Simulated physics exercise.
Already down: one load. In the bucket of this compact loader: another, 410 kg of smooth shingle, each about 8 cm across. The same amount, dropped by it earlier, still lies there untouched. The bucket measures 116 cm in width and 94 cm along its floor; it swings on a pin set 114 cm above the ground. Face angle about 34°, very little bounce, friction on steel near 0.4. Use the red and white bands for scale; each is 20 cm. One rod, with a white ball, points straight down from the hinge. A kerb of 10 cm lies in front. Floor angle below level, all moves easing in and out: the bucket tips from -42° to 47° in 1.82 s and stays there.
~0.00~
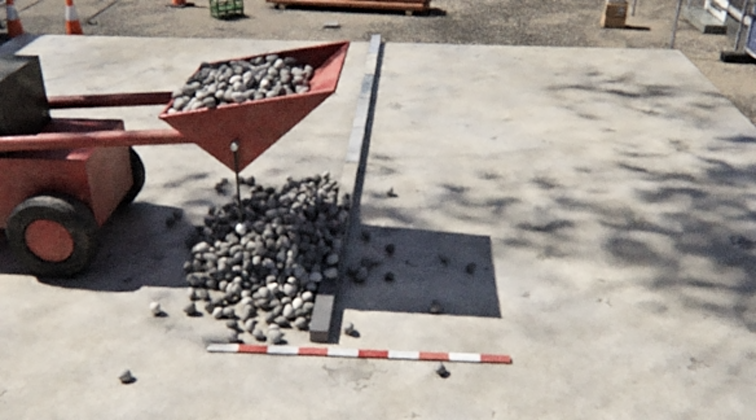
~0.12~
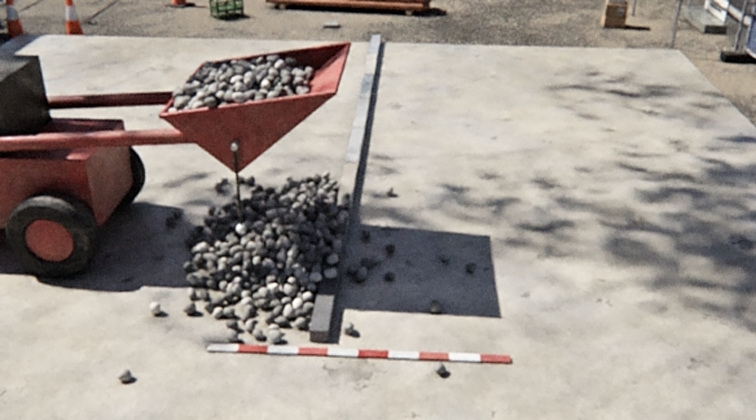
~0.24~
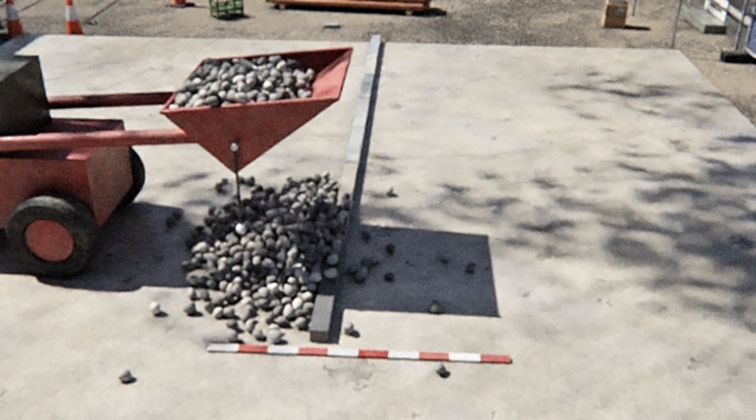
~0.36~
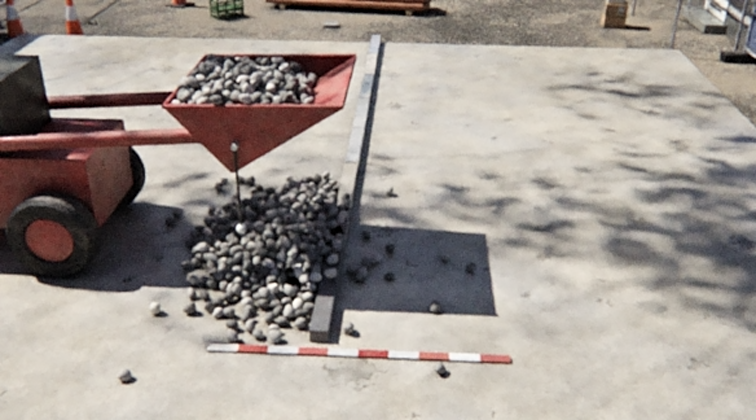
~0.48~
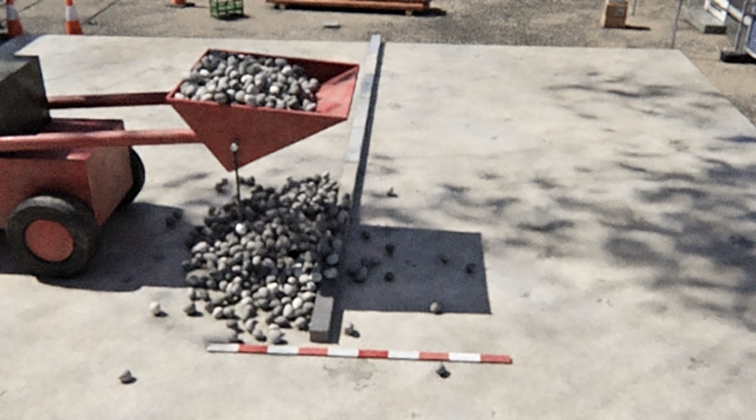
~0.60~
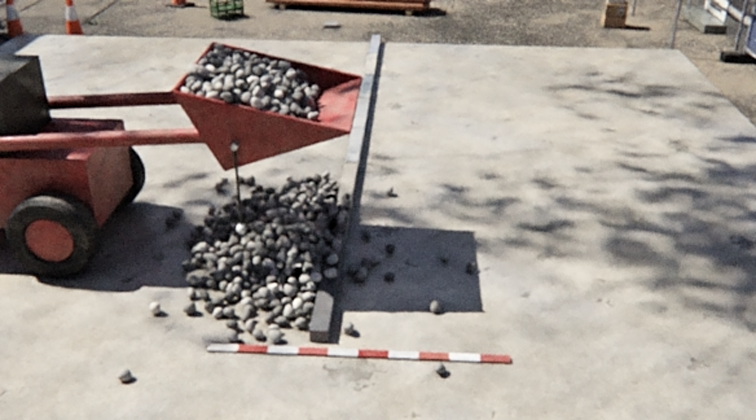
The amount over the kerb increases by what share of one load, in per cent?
By about 90 per cent of a load.
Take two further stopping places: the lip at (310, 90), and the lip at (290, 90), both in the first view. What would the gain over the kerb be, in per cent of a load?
Case one about 70 %, case two about 50 %.
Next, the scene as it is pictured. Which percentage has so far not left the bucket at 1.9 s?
Around 10 in a hundred.
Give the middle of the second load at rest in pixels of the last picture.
I'd say close to (389, 241).
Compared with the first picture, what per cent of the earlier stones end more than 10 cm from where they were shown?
I'd say roughly 0 per cent of them.
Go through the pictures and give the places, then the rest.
In the first picture, lip at (335, 91), floor tilted -42°, highest stones at (255, 72). The earlier load is highest near (279, 219), 23 cm above ground level, 98 % on this side of the kerb, 2 % over the kerb.
In the second picture, lip at (336, 93), floor tilted -41°, highest stones at (256, 72); the stones move at 0.1 m/s on average.
In the third picture, lip at (339, 98), floor tilted -38°, highest stones at (244, 69); the stones move at 0.1 m/s on average.
In the fourth picture, lip at (343, 107), floor tilted -33°, highest stones at (234, 70); the stones move at 0.2 m/s on average.
In the fifth picture, lip at (347, 119), floor tilted -27°, highest stones at (217, 66); the stones move at 0.2 m/s on average.
In the sixth picture, the bucket is at -19°, its lip at (350, 133); the top of the load is at (218, 59); the stones move at 0.3 m/s on average.
After 1.4 s the floor is at 33°; in per cent of one load, 91 in the bucket, 102 on this side of the kerb, 7 over the kerb; the foremost stones are at (416, 267).
After 1.9 s the floor is at 47°; in per cent of one load, 10 in the bucket, 121 on this side of the kerb, 69 over the kerb; the foremost stones are at (464, 258).
After 2.3 s the floor is at 47°; in per cent of one load, 0 in the bucket, 110 on this side of the kerb, 90 over the kerb; the foremost stones are at (514, 240).
After 4.9 s the floor is at 47°; in per cent of one load, 0 in the bucket, 108 on this side of the kerb, 92 over the kerb; the foremost stones are at (558, 242). Net gain over the kerb, 90.
